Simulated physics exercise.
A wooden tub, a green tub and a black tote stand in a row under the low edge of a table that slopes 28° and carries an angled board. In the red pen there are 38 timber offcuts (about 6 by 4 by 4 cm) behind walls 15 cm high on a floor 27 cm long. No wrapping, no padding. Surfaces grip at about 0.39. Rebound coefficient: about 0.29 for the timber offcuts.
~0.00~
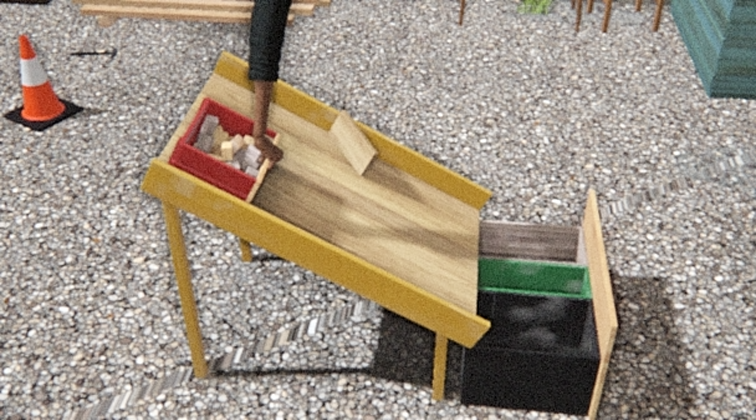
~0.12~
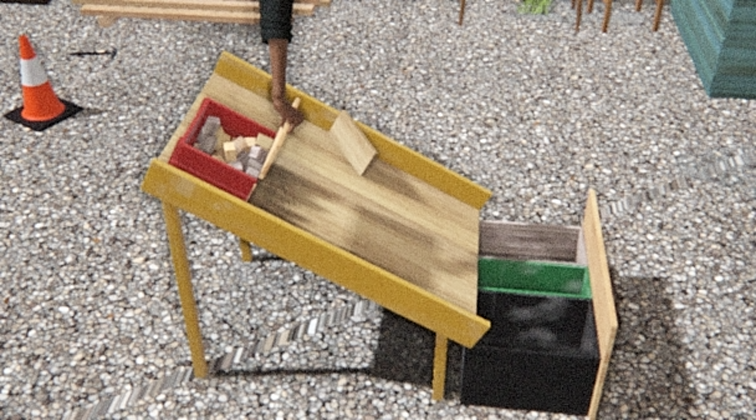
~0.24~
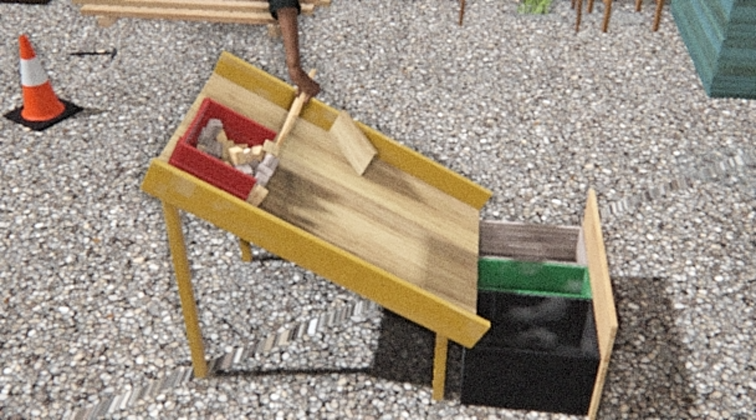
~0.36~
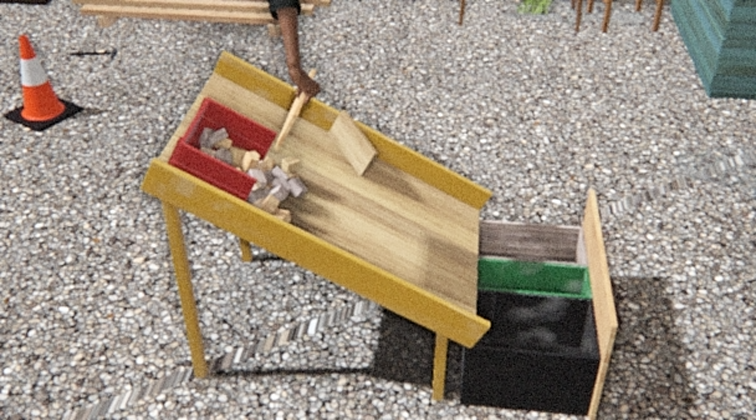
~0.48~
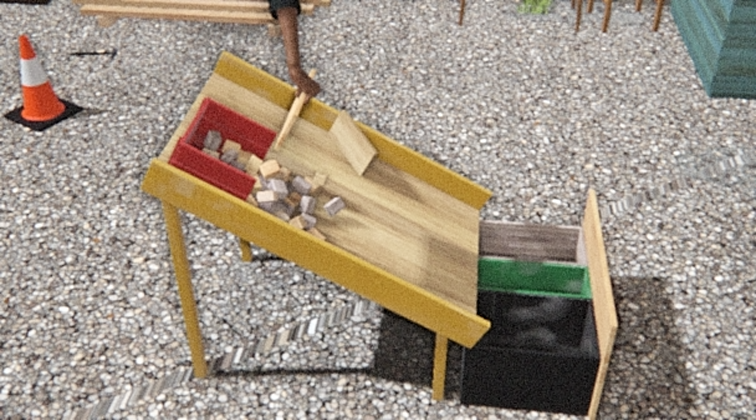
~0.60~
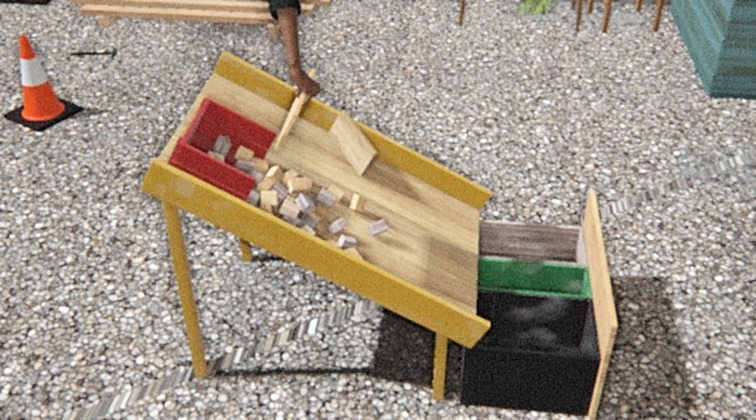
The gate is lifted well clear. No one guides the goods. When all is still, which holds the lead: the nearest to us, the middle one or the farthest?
The closest one, the black tote, gets the most.
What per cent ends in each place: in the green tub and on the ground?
About 20 and 0 per cent.
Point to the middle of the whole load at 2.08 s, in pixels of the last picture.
At about (556, 368).
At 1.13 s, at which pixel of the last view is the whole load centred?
Near (419, 268).
After 0.84 s, 2 still in the red pen and 36 on the slope.
After 1.13 s, 1 in the green tub, 5 in the black tote, 29 on the slope and 3 in the air.
After 1.55 s, 6 in the green tub, 24 in the black tote, 3 on the slope and 5 in the air.
Final count (at 2.08 s), 7 in the green tub and 31 in the black tote.
